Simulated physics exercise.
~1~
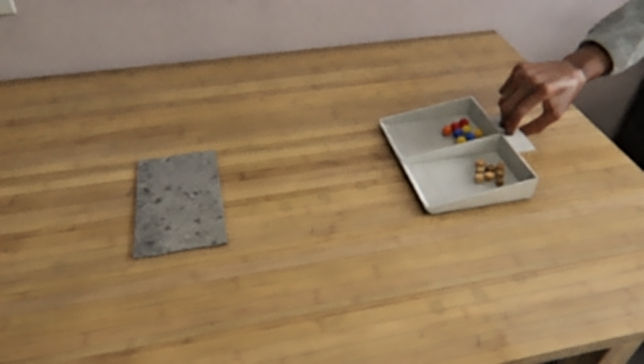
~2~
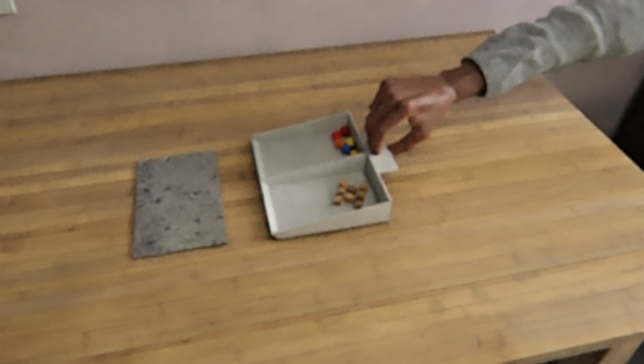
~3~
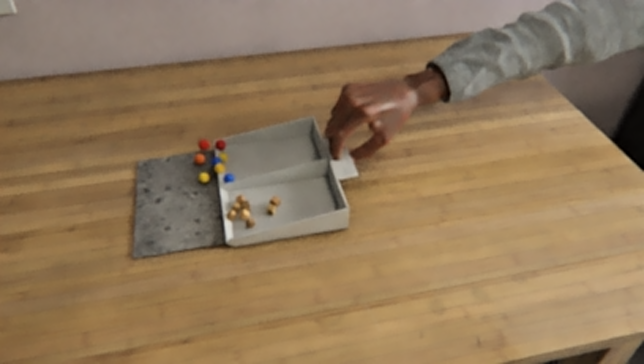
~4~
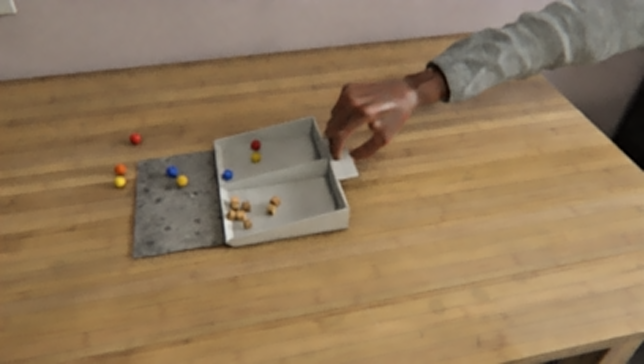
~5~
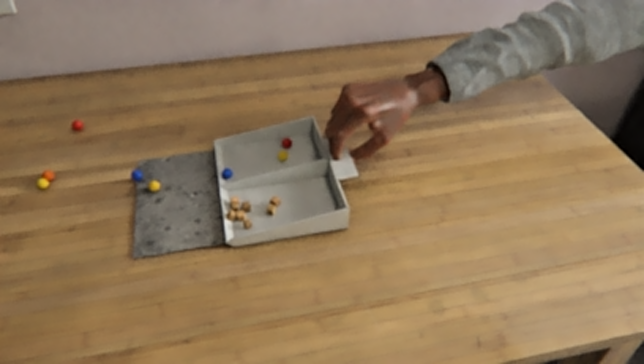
A pale grey divided tray slides left across a wooden table, pushed from behind by a hand in a grey sleeve, seen from a raised, still viewpoint. Small red, orange, yellow and blue balls sit in its far section and brown pieces in the near one, while a speckled grey slab lies ahead. The tray hits the slab and stops, and both groups shift towards the front rim. The near pieces stay inside, but most of the colourful balls spill over onto the slab and table. Some roll further left, while a few remain in the tray.
